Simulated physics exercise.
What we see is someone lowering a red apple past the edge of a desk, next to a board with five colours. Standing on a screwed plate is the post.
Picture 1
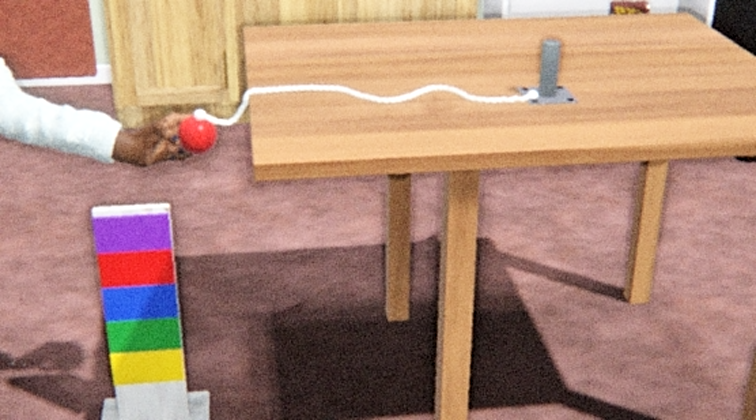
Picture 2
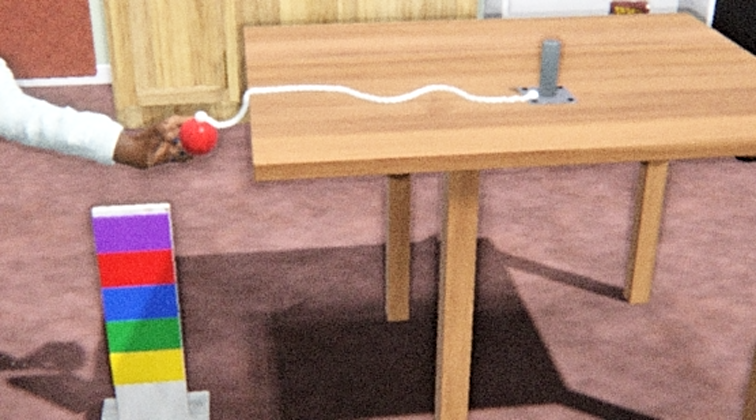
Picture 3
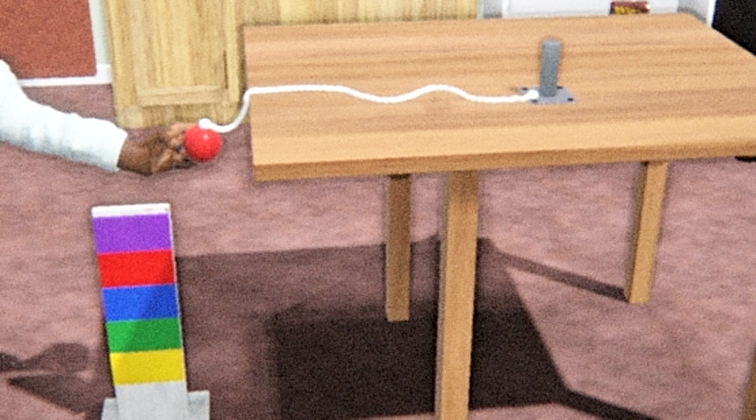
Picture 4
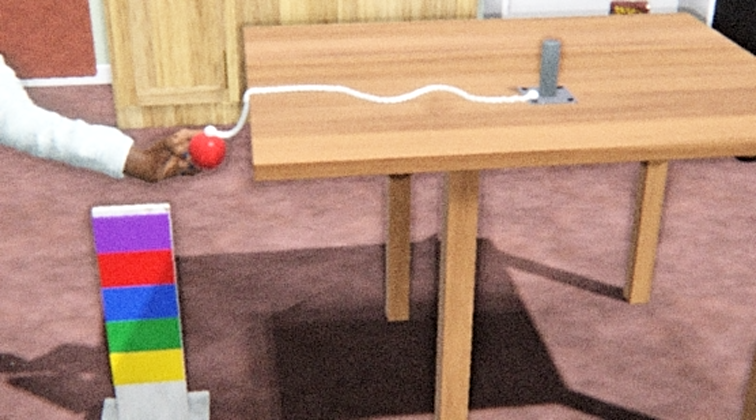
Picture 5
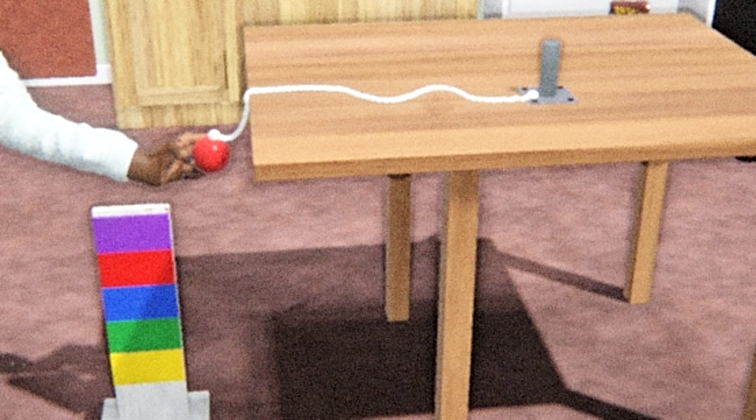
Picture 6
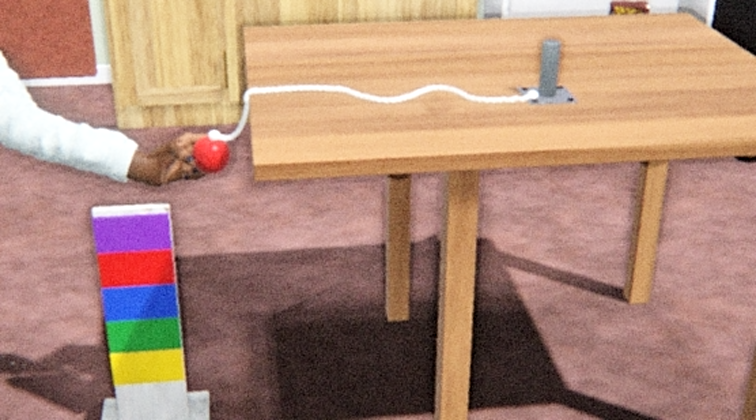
The video shows a hand holding a red ball on a white cord that runs across a wooden table to a gray post, beside a multicolored striped block. The hand moves the ball slightly down and rightward, then stays still.
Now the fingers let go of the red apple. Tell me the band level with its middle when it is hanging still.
That is the purple band.
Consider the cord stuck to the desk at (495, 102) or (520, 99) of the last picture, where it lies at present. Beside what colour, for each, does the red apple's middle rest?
Results, in sequence: Purple / purple.
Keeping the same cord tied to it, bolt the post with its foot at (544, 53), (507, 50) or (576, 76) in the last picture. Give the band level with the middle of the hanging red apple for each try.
The first case gives none, it hangs higher, the second purple and the third above them all.
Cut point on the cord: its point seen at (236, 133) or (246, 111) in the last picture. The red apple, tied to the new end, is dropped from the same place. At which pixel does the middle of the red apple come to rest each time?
(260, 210) and (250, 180).
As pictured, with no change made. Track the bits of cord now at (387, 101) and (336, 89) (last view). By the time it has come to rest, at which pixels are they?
Point one: (347, 96); point two: (284, 97).
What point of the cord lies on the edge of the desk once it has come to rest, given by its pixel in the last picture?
Go for the one at (301, 88).
A little later, apple near (255, 220); level with purple.
Next, apple near (252, 234); level with purple.
When it is over, apple near (256, 233); level with purple. Its middle rests at the purple band.
